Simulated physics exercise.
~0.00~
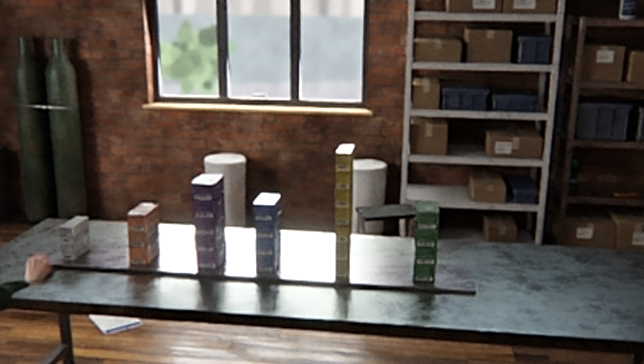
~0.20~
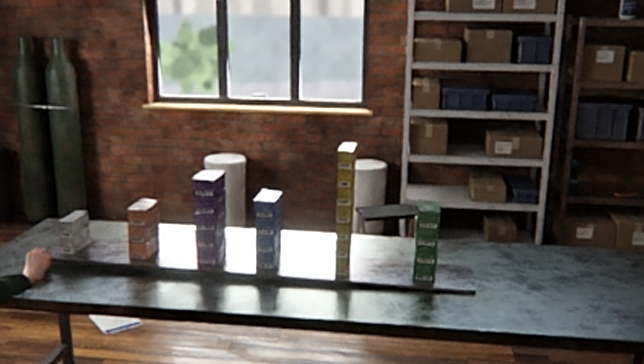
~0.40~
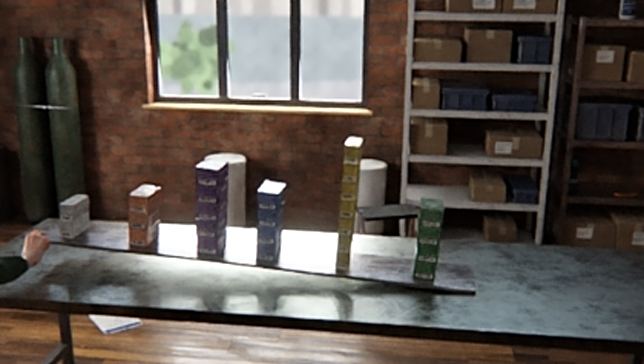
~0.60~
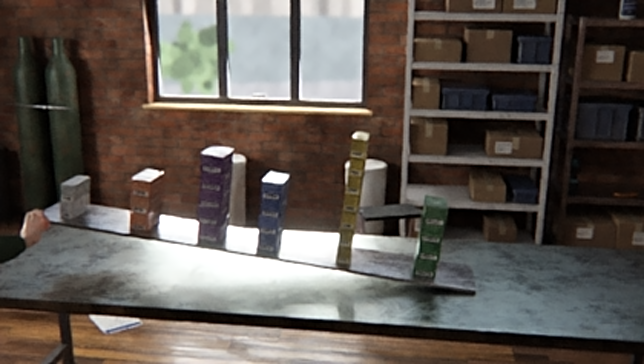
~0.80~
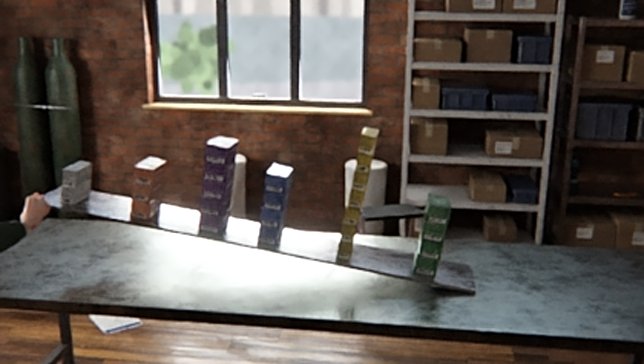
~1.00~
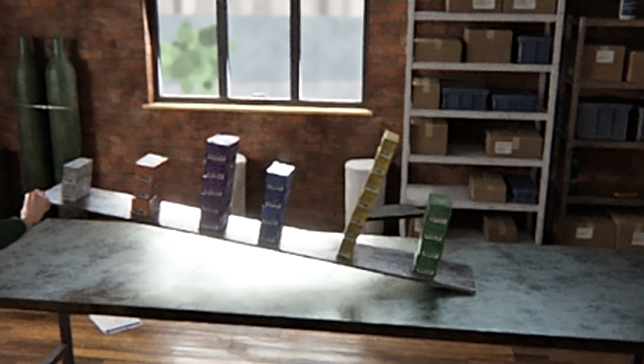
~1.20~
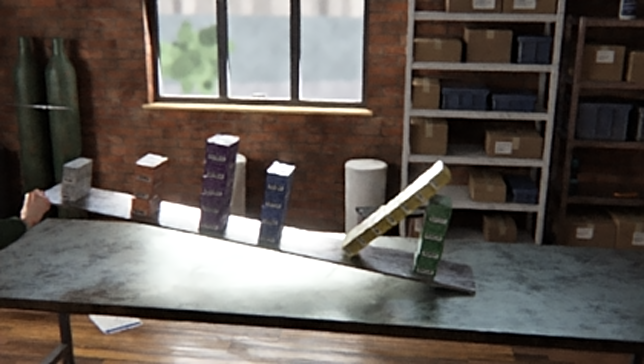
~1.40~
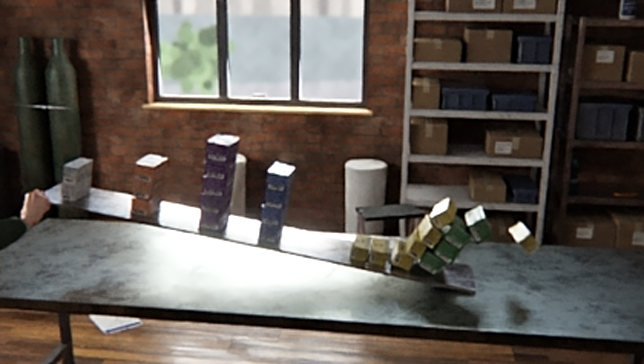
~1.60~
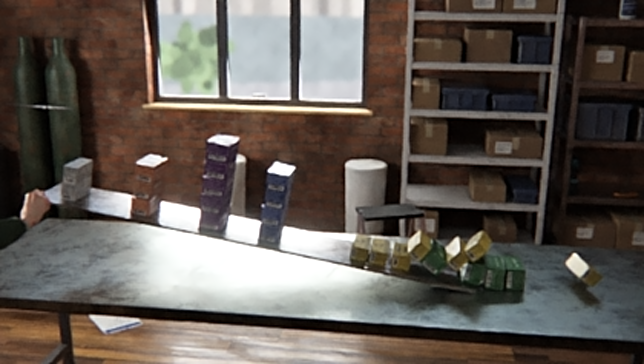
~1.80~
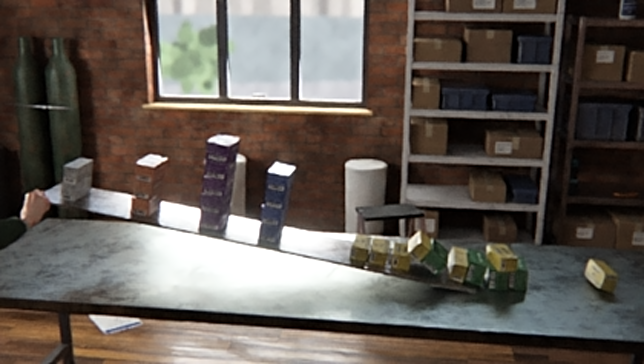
Hand lifting the left end of a board, tall yellow stack toppling right into green, both collapsing while four stacks stay standing.
